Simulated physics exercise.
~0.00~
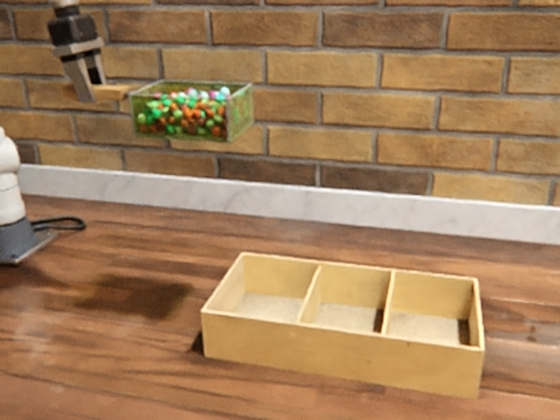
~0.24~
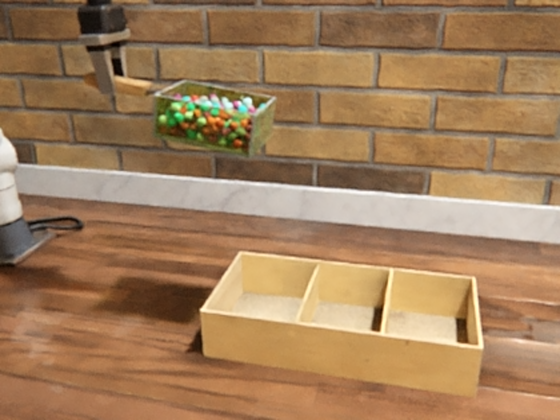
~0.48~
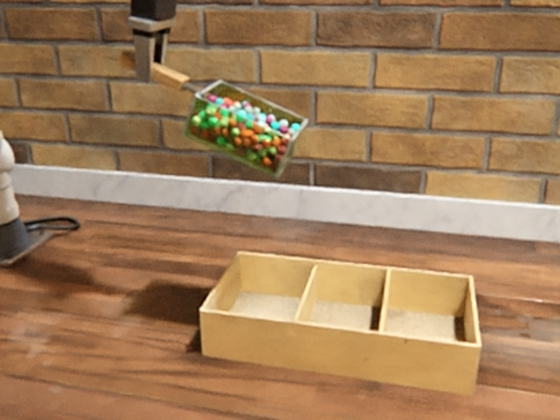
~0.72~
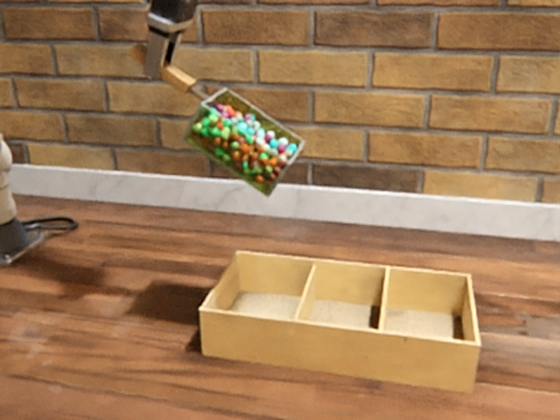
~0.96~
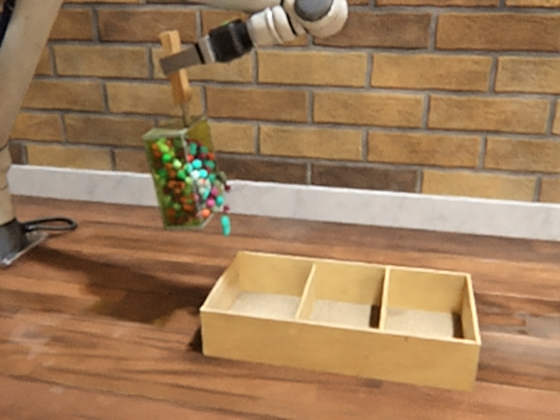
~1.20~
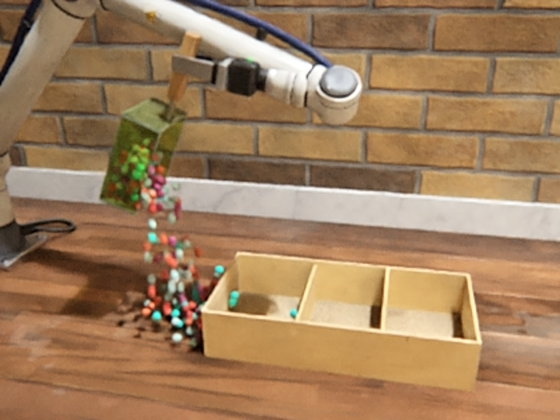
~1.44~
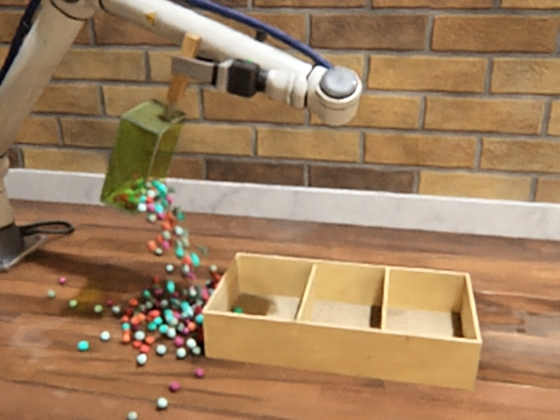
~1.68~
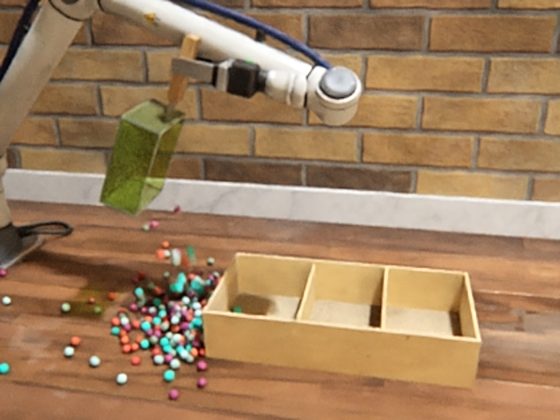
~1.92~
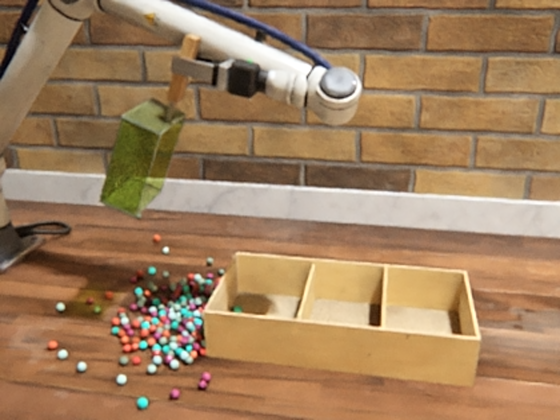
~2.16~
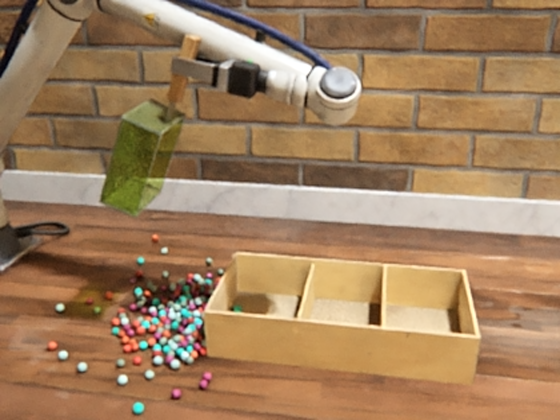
A robot arm tips a clear box, spilling most colourful balls beside the divided wooden crate.
